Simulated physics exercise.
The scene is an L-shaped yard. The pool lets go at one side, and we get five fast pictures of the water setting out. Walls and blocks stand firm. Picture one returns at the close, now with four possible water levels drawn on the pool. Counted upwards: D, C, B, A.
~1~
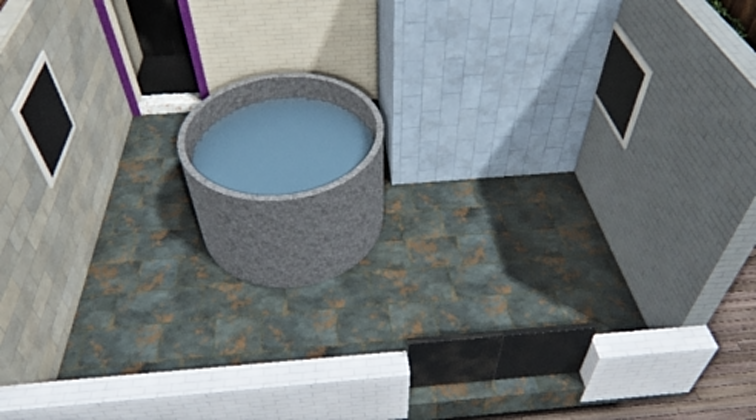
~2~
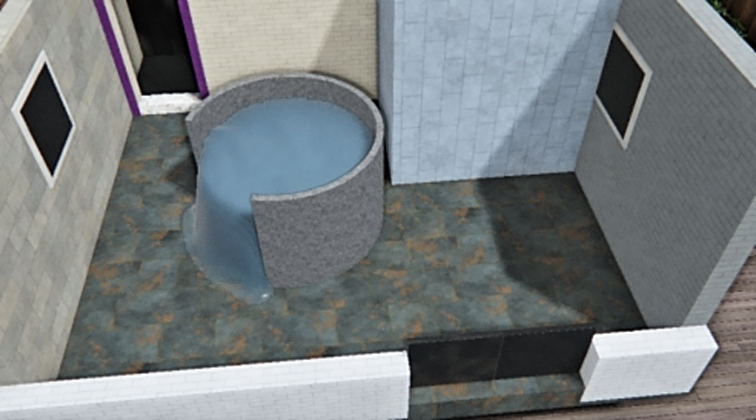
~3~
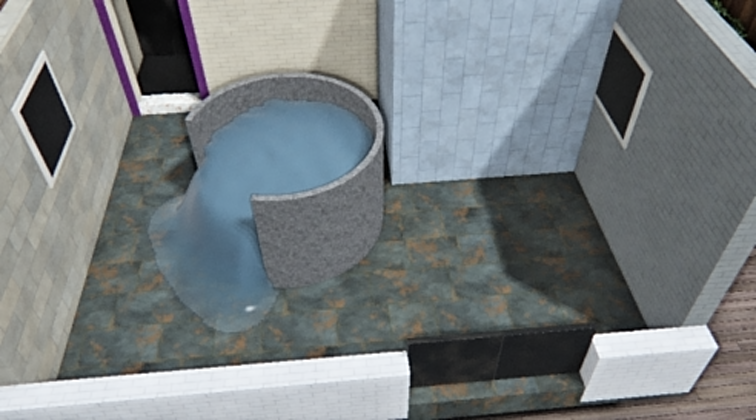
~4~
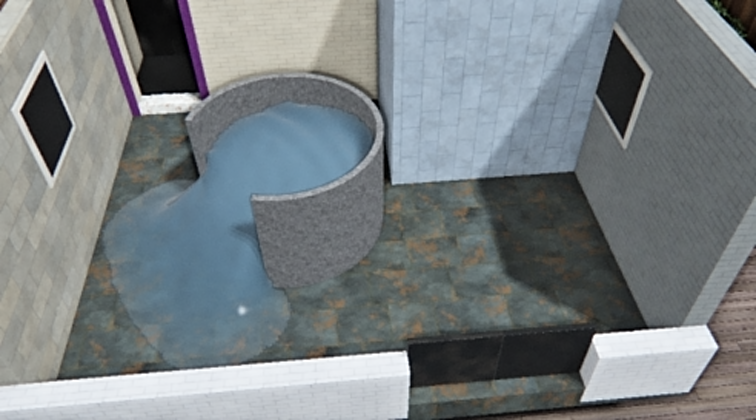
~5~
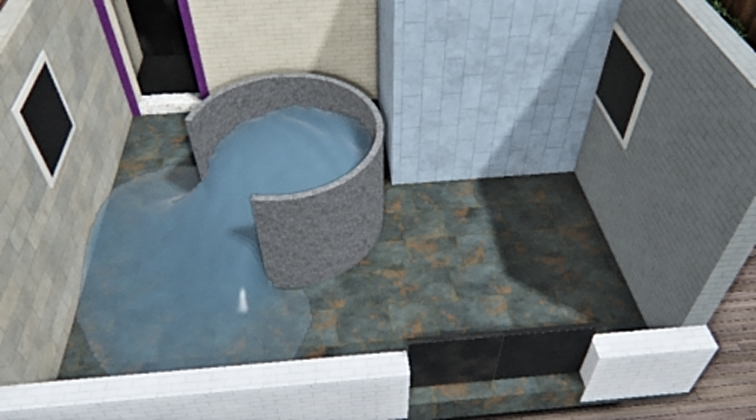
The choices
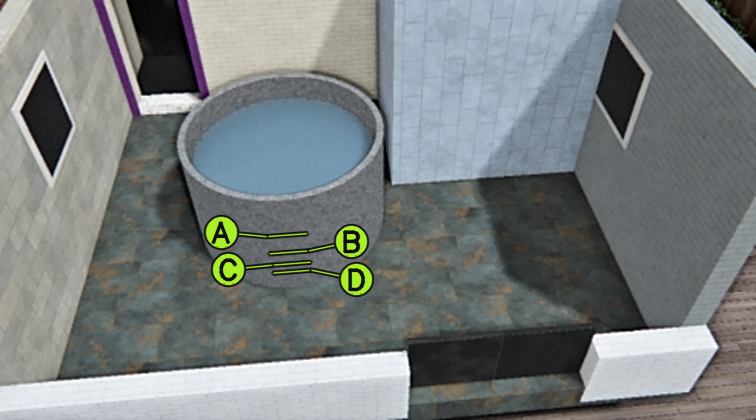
Water poured out of a round gray stone pool when the front-left part of its wall disappeared, then spread across the dark tiled yard to the left wall and the low white wall in front.
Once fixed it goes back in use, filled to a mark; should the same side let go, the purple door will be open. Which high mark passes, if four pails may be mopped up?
B will do.
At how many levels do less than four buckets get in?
Three of the four.
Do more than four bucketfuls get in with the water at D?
No, that is safe.
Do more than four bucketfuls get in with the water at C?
No, not at all.
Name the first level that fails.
It is A.
In lime, A at (286, 235); B at (289, 252); C at (291, 263); D at (292, 271); from the bottom up D, C, B, A.
Choosing A, about 10 bucketfuls get in.
Choosing B, a bucket or two gets in.
Choosing C, nothing gets over.
Choosing D, nothing gets over.
